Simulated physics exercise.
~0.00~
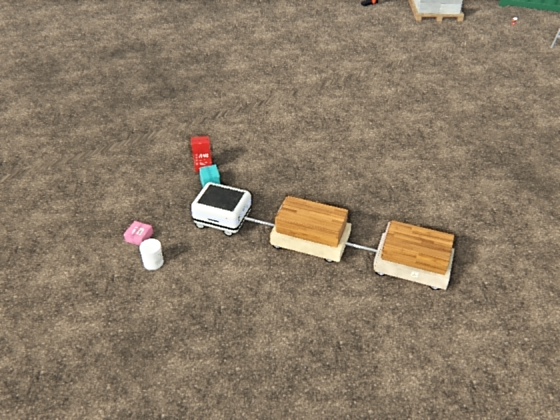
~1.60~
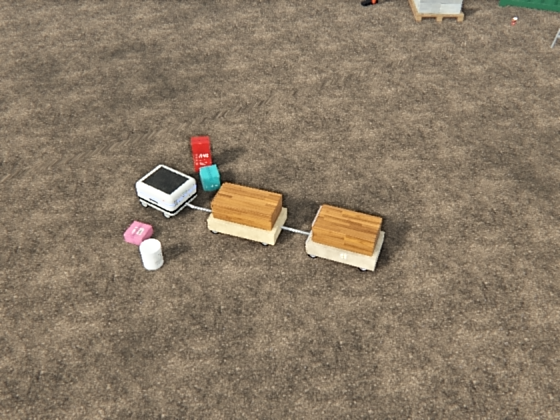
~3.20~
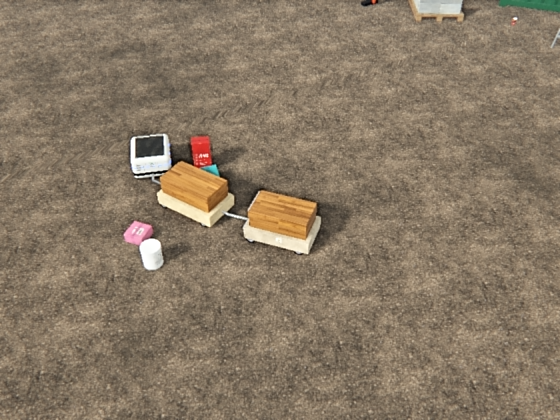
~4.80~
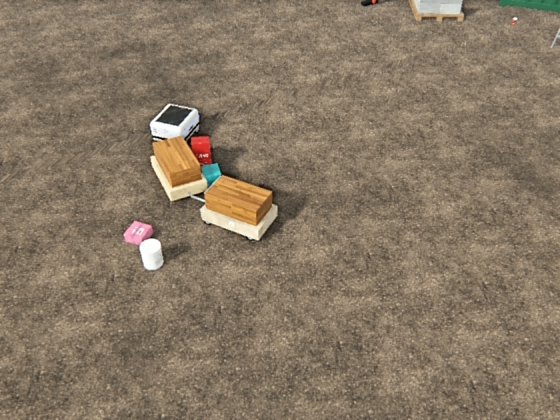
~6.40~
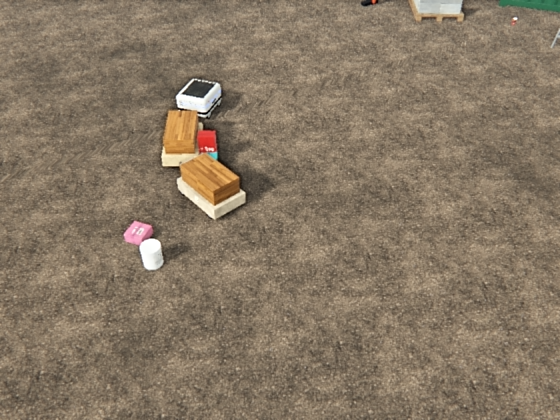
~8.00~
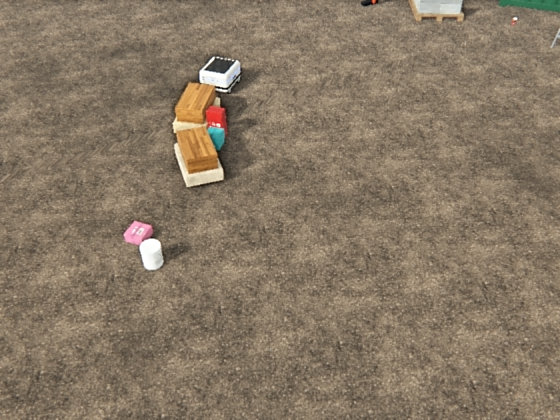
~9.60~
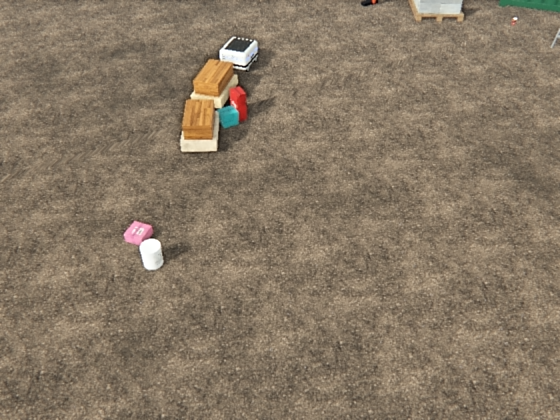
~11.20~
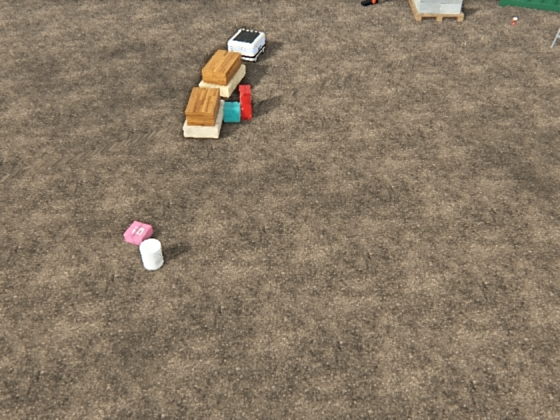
The video shows a white robot tug pulling two wood-topped carts left, then curving up and to the right, as the carts push a turquoise box and a red box along; both end upright beside the carts farther up, while the pink box and white pail stay put.
